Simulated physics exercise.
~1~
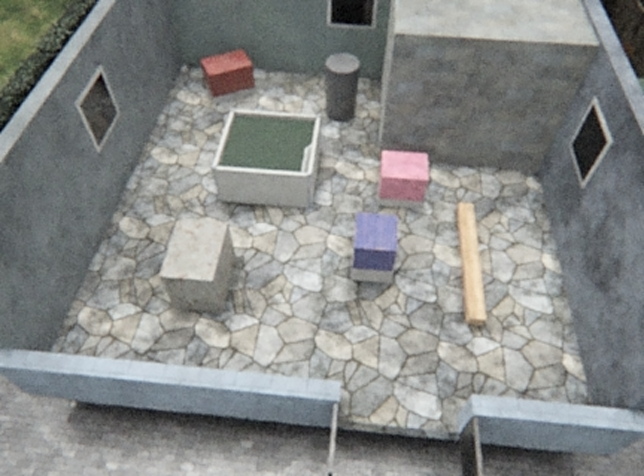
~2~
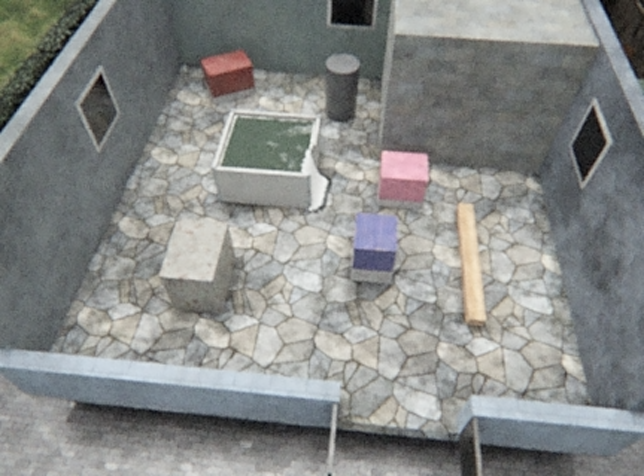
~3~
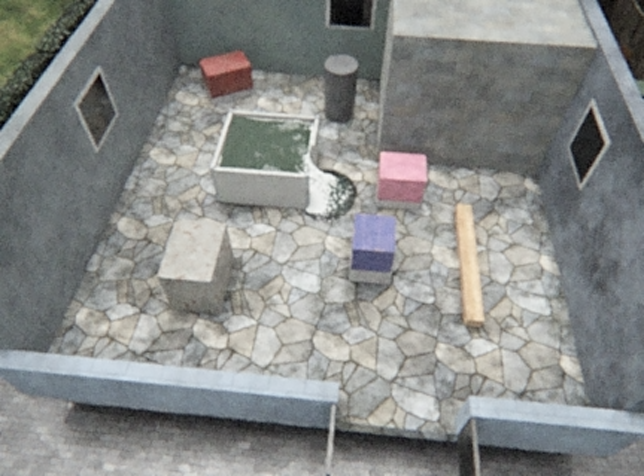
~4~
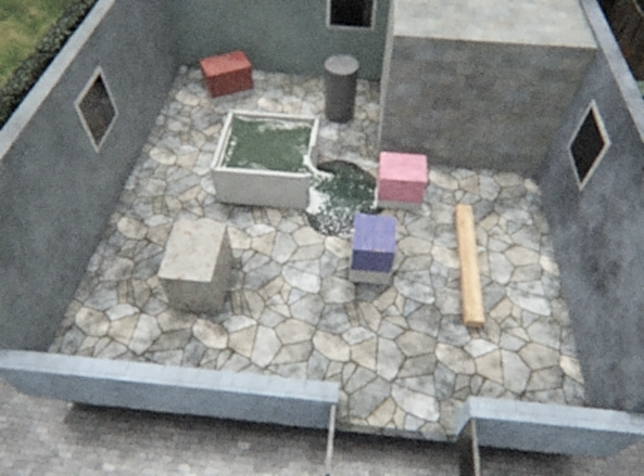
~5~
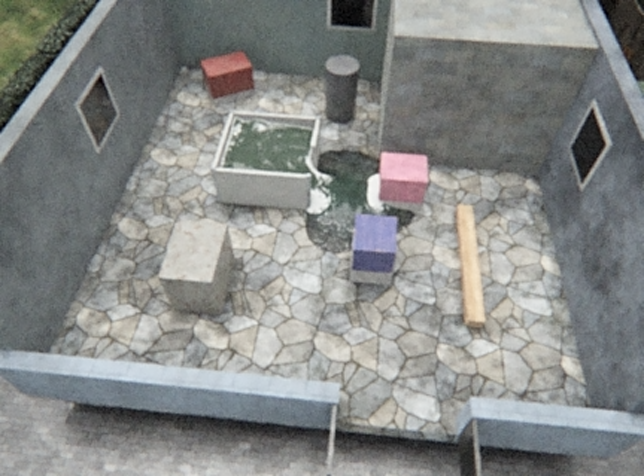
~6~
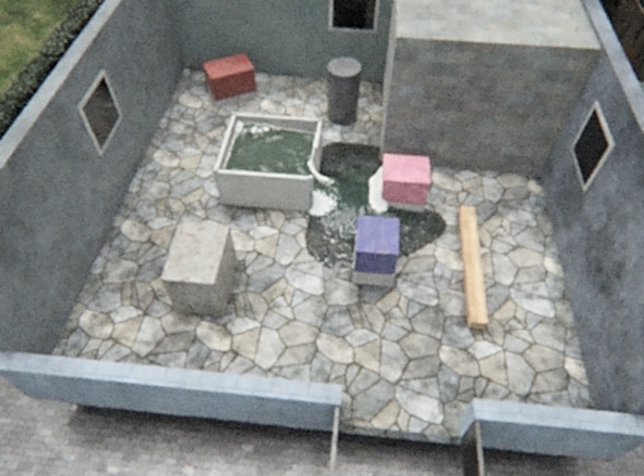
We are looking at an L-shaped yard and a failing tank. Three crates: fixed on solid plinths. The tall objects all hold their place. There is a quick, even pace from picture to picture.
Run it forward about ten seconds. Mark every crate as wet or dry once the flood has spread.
Red crate: Dry, pink crate: Wet, blue crate: Dry.
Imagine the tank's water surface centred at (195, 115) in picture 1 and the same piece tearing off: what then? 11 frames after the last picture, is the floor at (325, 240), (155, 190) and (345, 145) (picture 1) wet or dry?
Results in order - swamped, left untouched, swamped.
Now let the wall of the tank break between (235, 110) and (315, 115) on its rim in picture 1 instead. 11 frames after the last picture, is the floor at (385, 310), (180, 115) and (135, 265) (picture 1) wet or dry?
Spot one: Spared by the leak. Spot two: Reached by the flood. Spot three: Spared by the leak.
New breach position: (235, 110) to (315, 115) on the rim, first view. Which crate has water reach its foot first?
The crate marked red.
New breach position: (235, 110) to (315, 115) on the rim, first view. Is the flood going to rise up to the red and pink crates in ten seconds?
Within ten seconds the red crate is drenched and the pink crate stays untouched.
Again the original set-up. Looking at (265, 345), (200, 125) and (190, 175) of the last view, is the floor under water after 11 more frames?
Status by point, in sequence: Unwetted; unwetted; unwetted.
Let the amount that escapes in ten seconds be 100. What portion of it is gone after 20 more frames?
It comes to around 15 per cent.
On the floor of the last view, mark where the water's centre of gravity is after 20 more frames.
Centre of the water: Near (370, 208).
A moment on, water covers 15 % of the floor; the red crate not reached, the pink crate water round its plinth, the blue crate water round its plinth.
Next, water covers 35 % of the floor; the red crate not reached, the pink crate water round its plinth, the blue crate water round its plinth.
Then, water covers 40 % of the floor; the red crate not reached, the pink crate water round its plinth, the blue crate water round its plinth.
Later, water covers 60 % of the floor; the red crate water round its plinth, the pink crate water round its plinth, the blue crate water round its plinth.
In the end, water covers 65 % of the floor; the red crate stayed above the water, the pink crate was topped, the blue crate stayed above the water.
